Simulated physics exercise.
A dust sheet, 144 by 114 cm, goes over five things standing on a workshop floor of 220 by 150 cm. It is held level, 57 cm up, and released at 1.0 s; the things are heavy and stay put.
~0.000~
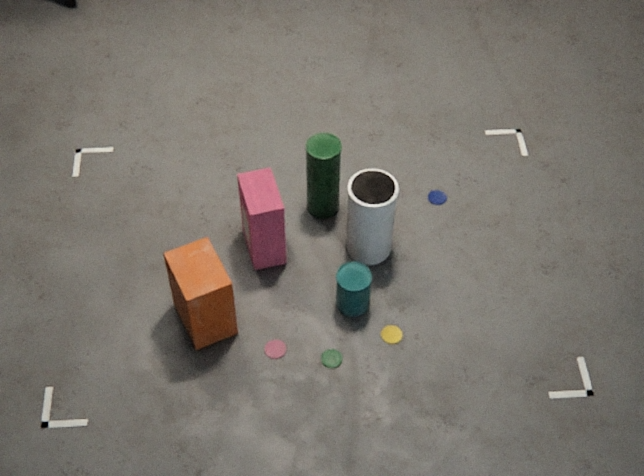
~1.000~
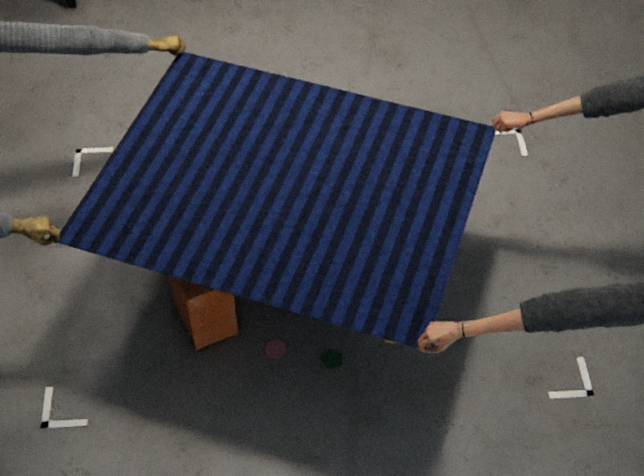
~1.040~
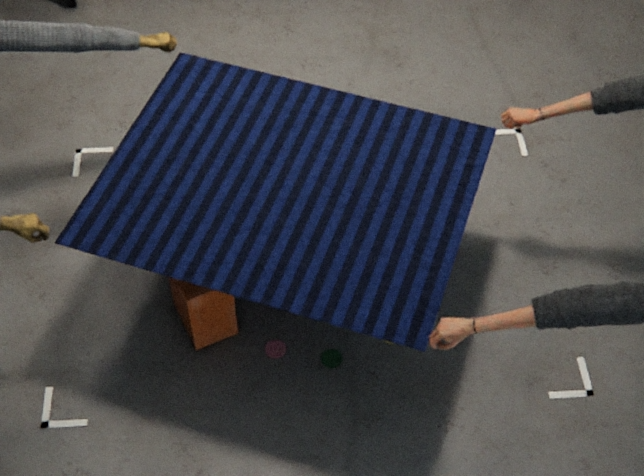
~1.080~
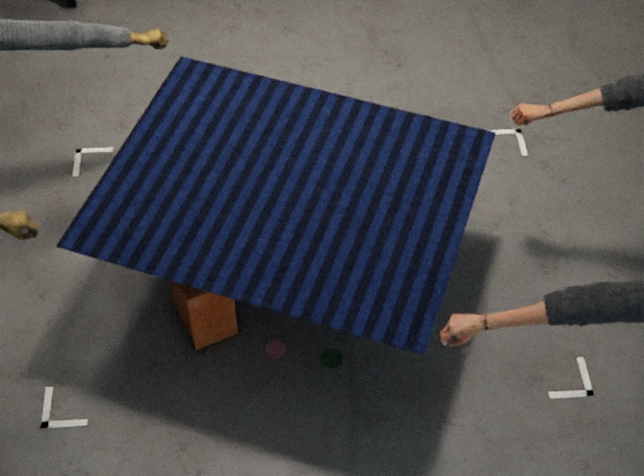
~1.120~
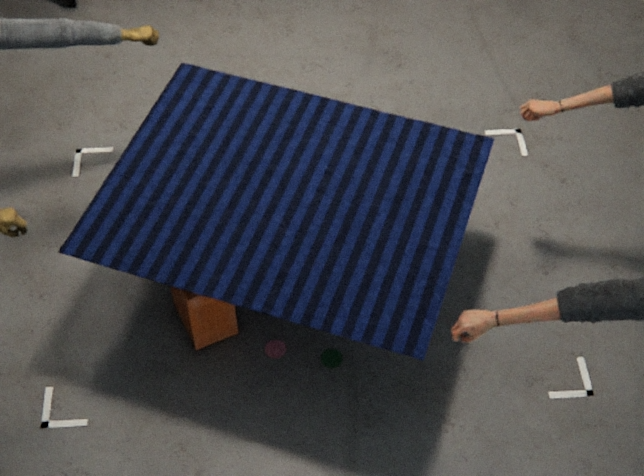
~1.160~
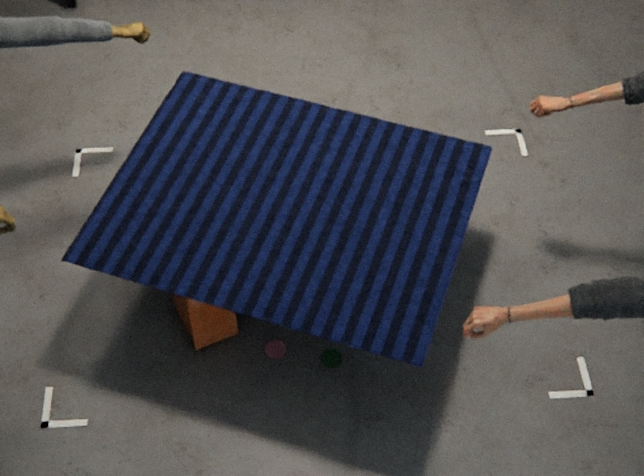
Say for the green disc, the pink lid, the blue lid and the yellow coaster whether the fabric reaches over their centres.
In order: The green disc ends under the cloth; the pink lid gets covered; the blue lid still shows; the yellow coaster ends under the cloth.
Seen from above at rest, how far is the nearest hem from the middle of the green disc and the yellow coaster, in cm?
Roughly 6 cm, 6 cm.
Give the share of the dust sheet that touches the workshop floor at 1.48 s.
Some 5 per cent.
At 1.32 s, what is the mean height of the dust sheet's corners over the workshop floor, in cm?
About 14 cm.
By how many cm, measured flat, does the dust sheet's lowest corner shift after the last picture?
Some 20 cm.
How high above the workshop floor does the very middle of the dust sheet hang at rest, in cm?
About 38 cm.
By 1.3 s, 0 % of it is down, spanning 152 by 151 cm, above green disc, pink lid, yellow coaster.
By 1.5 s, 5 % of it is down, spanning 119 by 121 cm, above green disc, pink lid, yellow coaster.
By 1.6 s, 10 % of it is down, spanning 121 by 114 cm, above green disc, pink lid, yellow coaster.
By 1.8 s, 10 % of it is down, spanning 129 by 116 cm, above green disc, pink lid, yellow coaster.
By 3.3 s, 10 % of it is down, spanning 124 by 116 cm, above green disc, pink lid, yellow coaster.
